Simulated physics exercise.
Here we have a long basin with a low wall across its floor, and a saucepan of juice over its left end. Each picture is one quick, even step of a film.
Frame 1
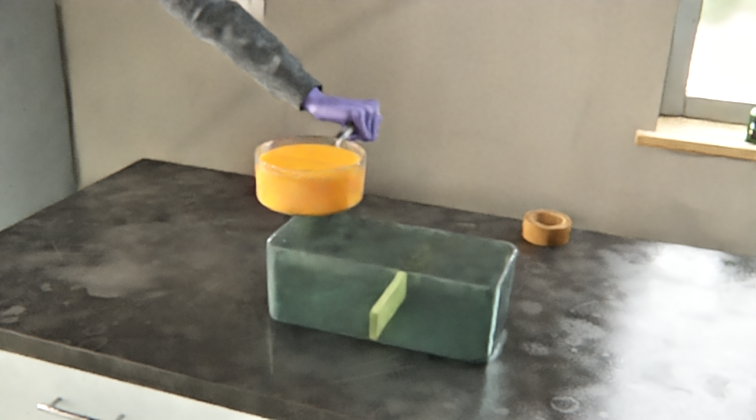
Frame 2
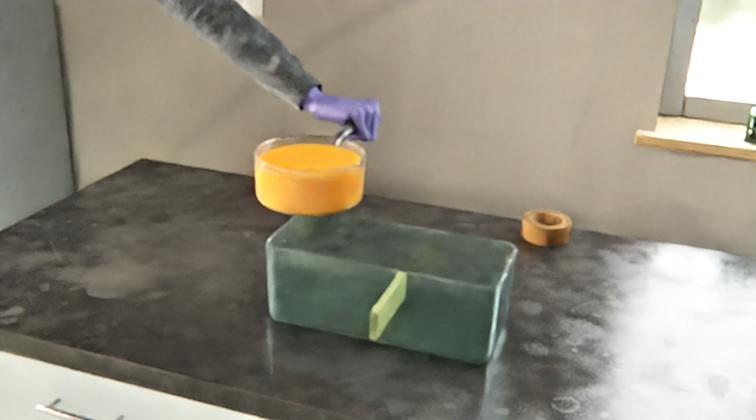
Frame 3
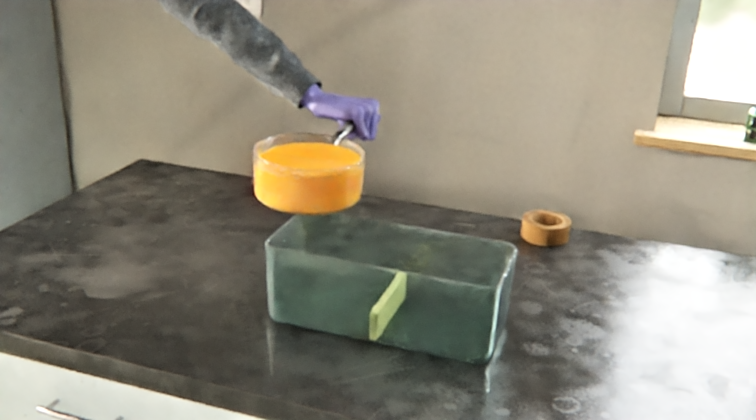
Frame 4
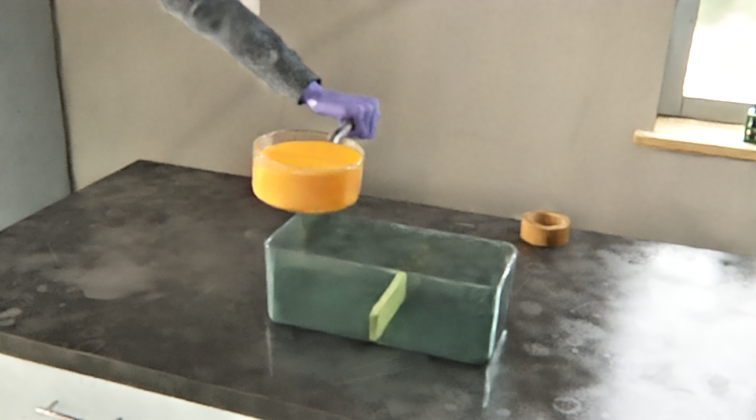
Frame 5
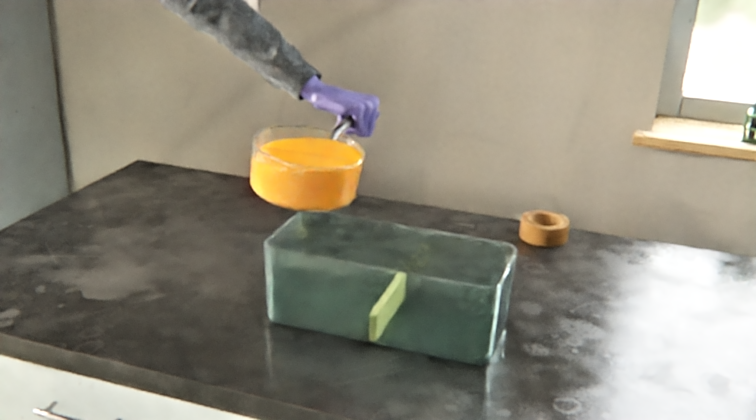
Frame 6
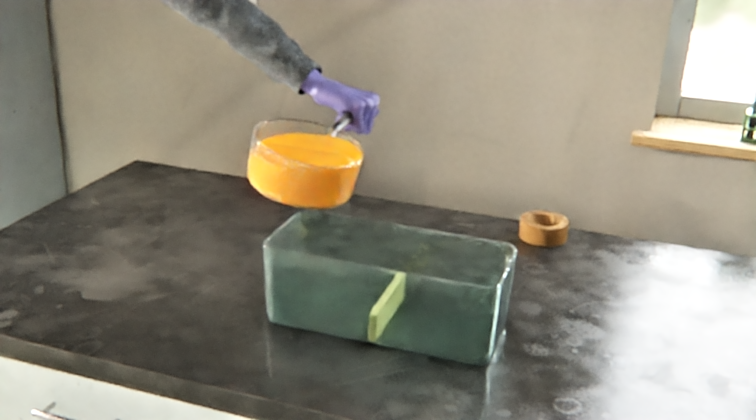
A purple-gloved hand held a clear saucepan of orange juice above the left end of a long glass basin with a low green wall inside, then slowly tilted it slightly to the right.
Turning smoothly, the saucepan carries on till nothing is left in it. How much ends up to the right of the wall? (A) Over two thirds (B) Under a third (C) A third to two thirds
A.
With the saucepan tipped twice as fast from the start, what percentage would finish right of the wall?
Share on the right: Some 65 percent.
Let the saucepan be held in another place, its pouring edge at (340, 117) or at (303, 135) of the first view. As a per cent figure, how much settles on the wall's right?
Around 85 percent first, around 45 percent second.
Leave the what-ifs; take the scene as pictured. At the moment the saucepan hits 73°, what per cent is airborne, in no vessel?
It's close to 40 per cent.
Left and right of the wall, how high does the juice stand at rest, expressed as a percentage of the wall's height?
Left near 10; right near 90.
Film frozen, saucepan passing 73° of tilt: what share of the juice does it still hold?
Around 45 in a hundred.
A moment on, the saucepan is tipped part way and 47 per cent is still to pour, 2 is left of the wall and 10 right of it.
Next, the saucepan is tipped right over and 4 per cent is still to pour, 4 is left of the wall and 80 right of it.
Then the saucepan is tipped right over and 0 per cent is still to pour, 10 is left of the wall and 89 right of it.
Later the saucepan is tipped right over and 0 per cent is still to pour, 11 is left of the wall and 88 right of it.
At rest 11 per cent lies left of the wall, 88 right of it and 1 outside.
